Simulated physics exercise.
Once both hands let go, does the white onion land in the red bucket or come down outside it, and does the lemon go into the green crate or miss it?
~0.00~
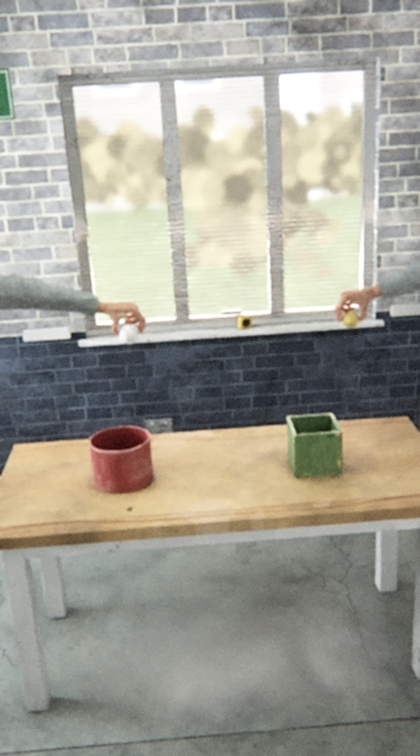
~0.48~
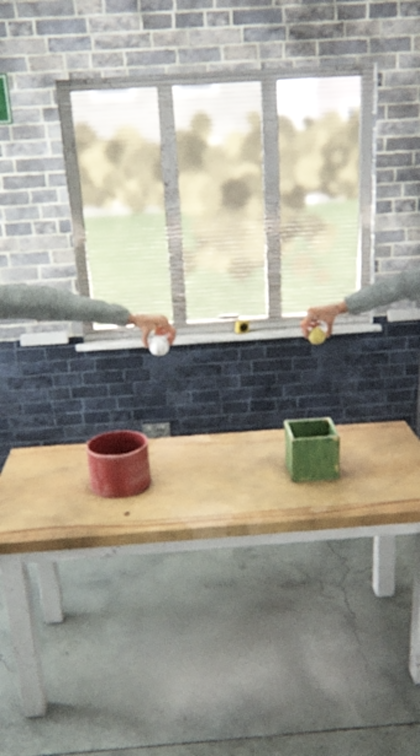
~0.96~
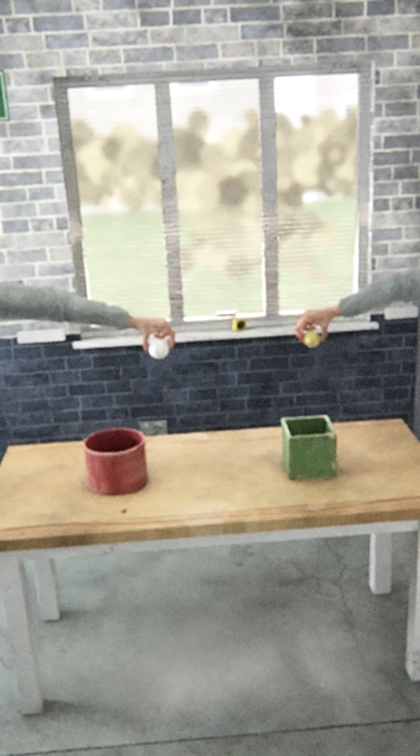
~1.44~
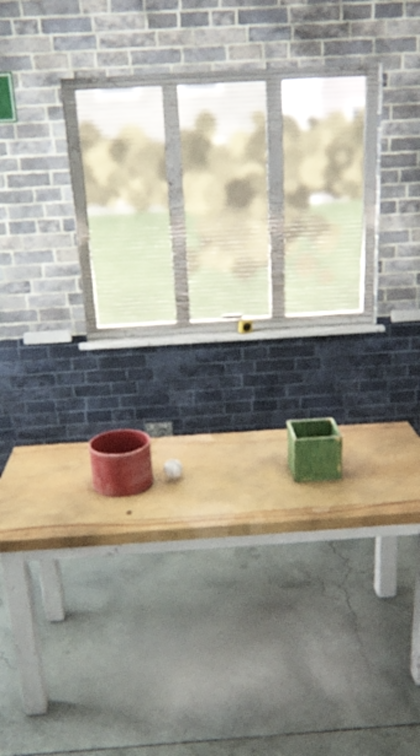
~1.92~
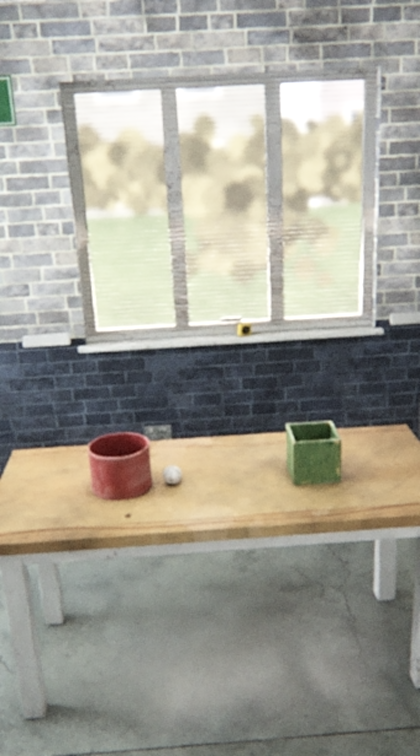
The white onion misses and ends up on the table just to the right of the red bucket. The lemon lands inside the green crate.
